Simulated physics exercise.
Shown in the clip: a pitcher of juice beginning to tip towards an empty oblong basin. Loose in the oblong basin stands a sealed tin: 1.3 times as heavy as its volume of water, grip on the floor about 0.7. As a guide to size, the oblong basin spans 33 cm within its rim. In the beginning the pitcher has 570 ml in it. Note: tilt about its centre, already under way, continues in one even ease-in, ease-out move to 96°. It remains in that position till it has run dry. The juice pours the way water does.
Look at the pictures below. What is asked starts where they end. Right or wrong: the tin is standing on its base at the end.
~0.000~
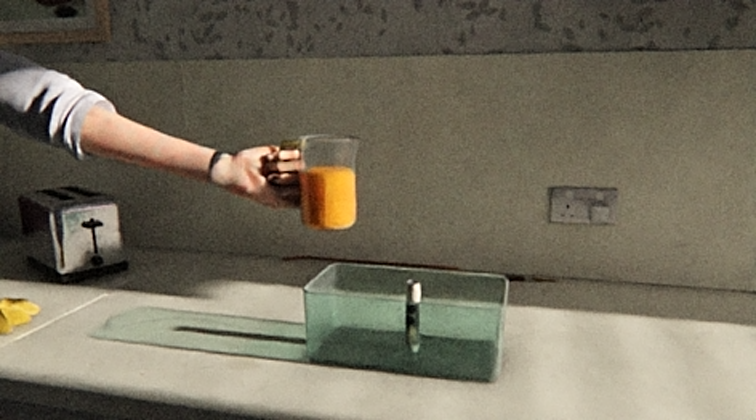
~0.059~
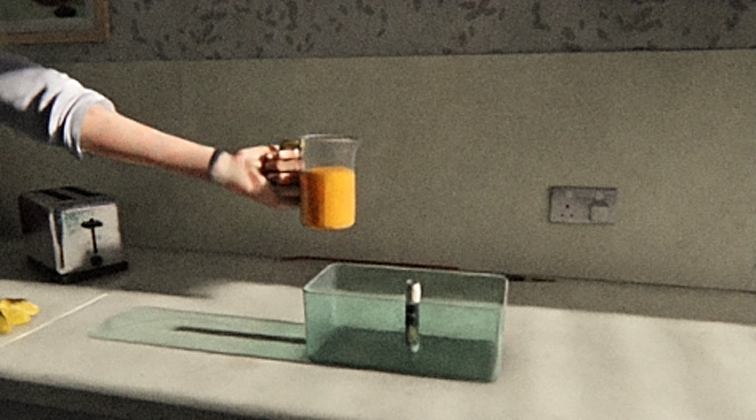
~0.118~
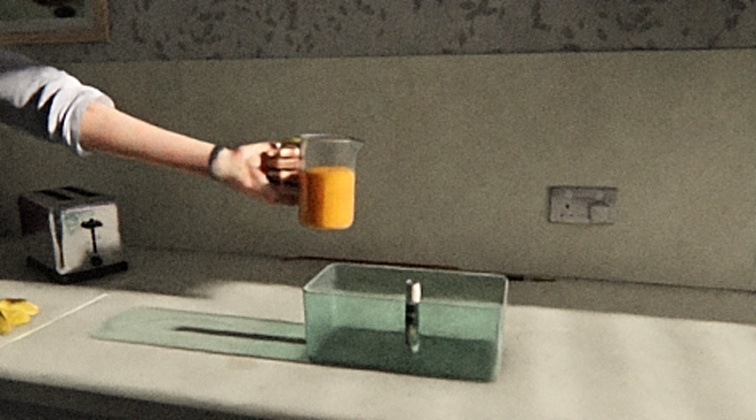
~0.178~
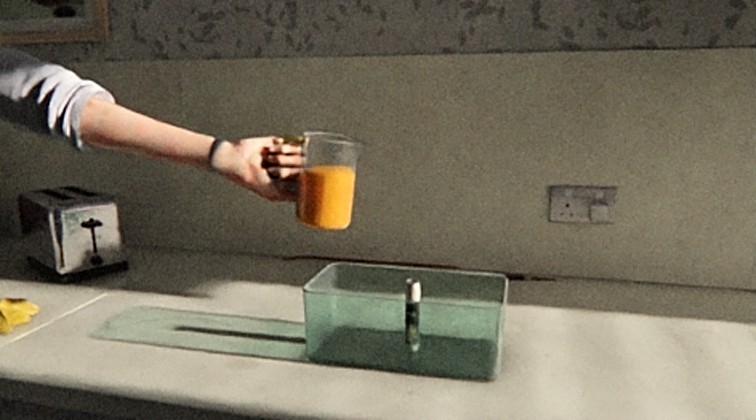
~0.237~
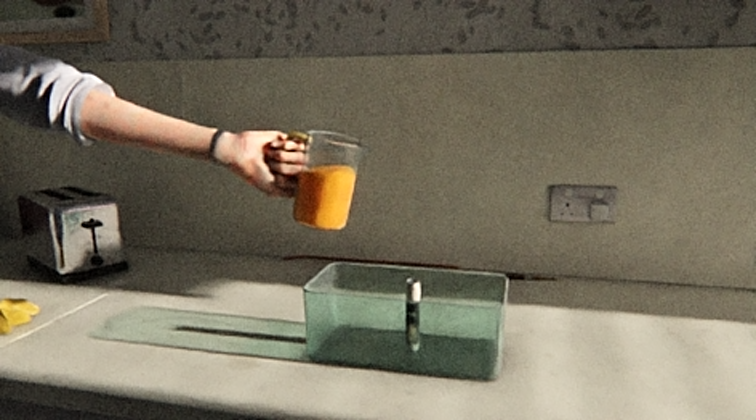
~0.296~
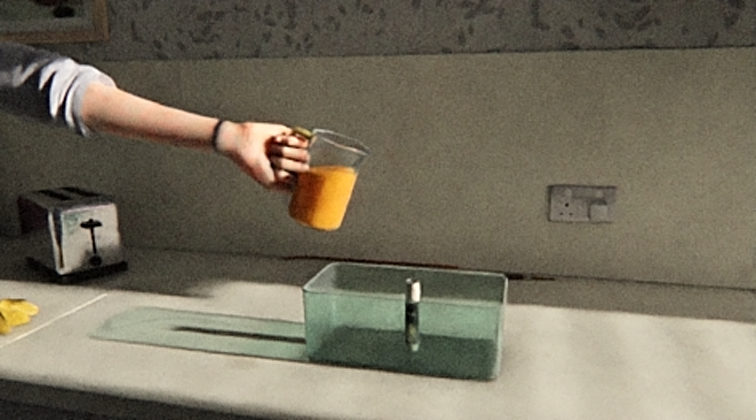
Wrong, it is lying on its side.
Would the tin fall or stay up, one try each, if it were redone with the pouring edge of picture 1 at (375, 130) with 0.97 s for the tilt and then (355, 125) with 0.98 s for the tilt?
Try 1: Still standing; try 2: Tipped over.
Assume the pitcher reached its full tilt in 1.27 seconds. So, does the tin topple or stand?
Tips over.
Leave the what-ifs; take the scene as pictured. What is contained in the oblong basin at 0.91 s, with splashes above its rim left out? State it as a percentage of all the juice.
About 18 %.
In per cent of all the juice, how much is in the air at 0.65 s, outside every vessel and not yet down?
Roughly 4 percent.
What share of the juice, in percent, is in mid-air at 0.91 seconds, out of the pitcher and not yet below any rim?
Estimate: Around 26 per cent.
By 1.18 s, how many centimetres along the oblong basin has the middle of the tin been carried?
Close to 0 cm.
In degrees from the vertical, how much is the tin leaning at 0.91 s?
Near 0 degrees.
Then, 0.65 s in, the tilt is 72° and 96 per cent is still to pour; the tin stands where it began.
Then, 0.91 s in, the tilt is 95° and 56 per cent is still to pour; the tin stands where it began.
Then, 1.18 s in, the tilt is 96° and 19 per cent is still to pour; the tin stands where it began.
Then, 1.48 s in, the tilt is 96° and 6 per cent is still to pour; the tin leans 29°.
Finally, the tin lies on its side.
